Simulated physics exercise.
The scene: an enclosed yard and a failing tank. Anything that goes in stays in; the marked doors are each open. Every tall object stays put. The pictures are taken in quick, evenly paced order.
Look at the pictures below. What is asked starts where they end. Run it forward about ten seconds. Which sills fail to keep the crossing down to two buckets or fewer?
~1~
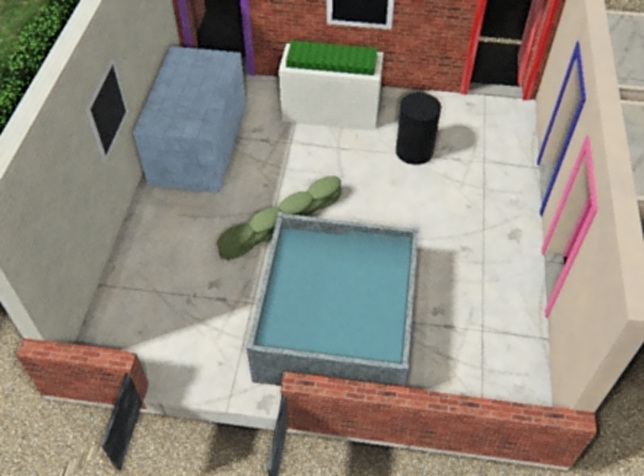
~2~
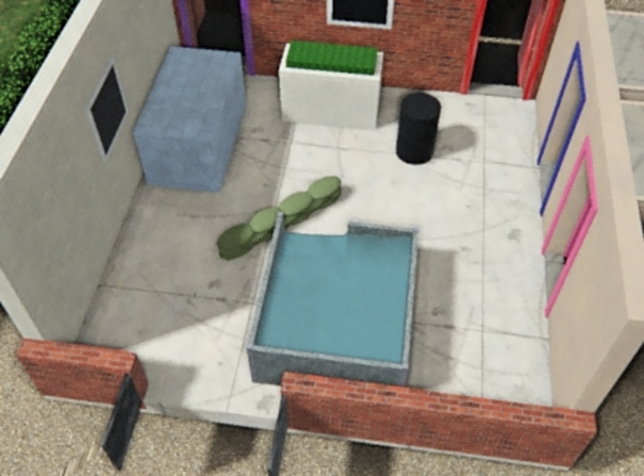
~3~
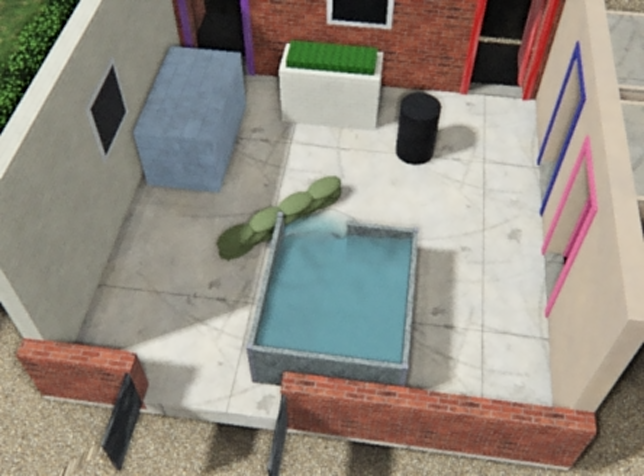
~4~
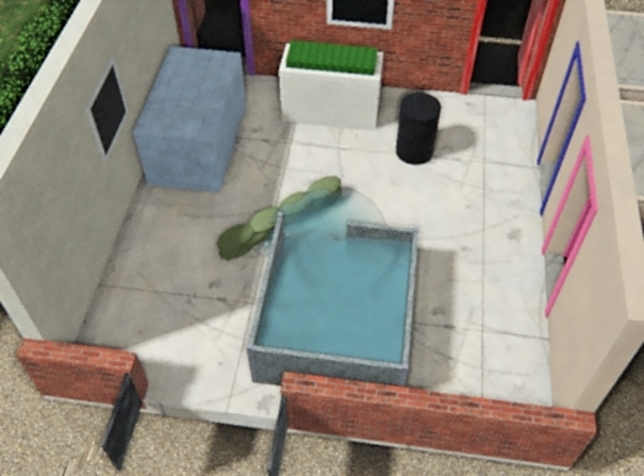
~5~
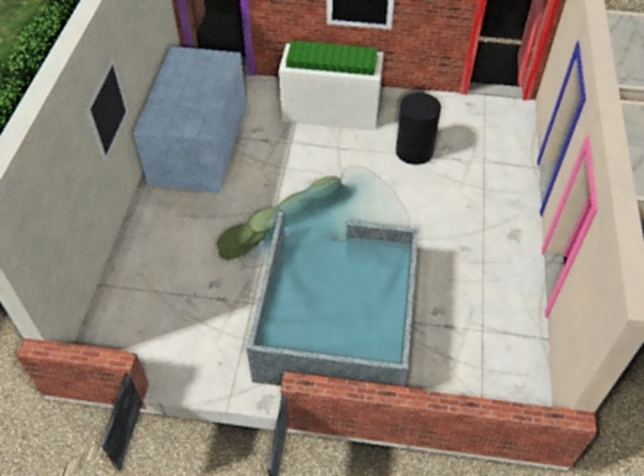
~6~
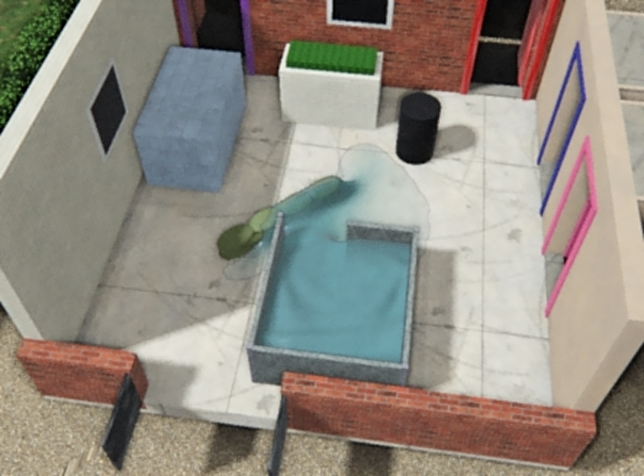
The pink door keeps it down; the purple door keeps it down; the blue door fails to; the red door fails to.
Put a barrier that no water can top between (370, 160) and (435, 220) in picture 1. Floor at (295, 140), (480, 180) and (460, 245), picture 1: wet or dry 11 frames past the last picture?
Results in sequence: Swamped / bone-dry / swamped.
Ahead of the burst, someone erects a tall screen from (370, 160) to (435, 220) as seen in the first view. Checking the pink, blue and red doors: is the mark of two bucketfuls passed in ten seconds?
One by one: Pink door floods; blue door is under; red door lets less in.
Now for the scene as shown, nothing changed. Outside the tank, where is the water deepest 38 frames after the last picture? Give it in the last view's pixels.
That would be (286, 233).
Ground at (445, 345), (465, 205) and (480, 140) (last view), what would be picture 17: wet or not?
The three points read clear, soaked through and soaked through.
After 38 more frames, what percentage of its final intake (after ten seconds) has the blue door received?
Roughly 100 %.
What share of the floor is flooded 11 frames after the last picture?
Around 60 percent.
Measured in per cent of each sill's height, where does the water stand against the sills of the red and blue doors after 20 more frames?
Roughly 320 % and 150 %, respectively.
A moment on, water covers 35 % of the floor; the pink door not reached, the purple door not reached, the blue door not reached, the red door not reached.
Next, water covers 60 % of the floor; the pink door not reached, the purple door not reached, the blue door over two buckets in, the red door wet at the sill, nothing in.
Then, water covers 65 % of the floor; the pink door under two buckets in, the purple door wet at the sill, nothing in, the blue door far over two buckets in, the red door over two buckets in.
Later, water covers 90 % of the floor; the pink door under two buckets in, the purple door wet at the sill, nothing in, the blue door far over two buckets in, the red door far over two buckets in.
In the end, water covers 95 % of the floor; the pink door under two buckets in, the purple door wet at the sill, nothing in, the blue door far over two buckets in, the red door far over two buckets in.
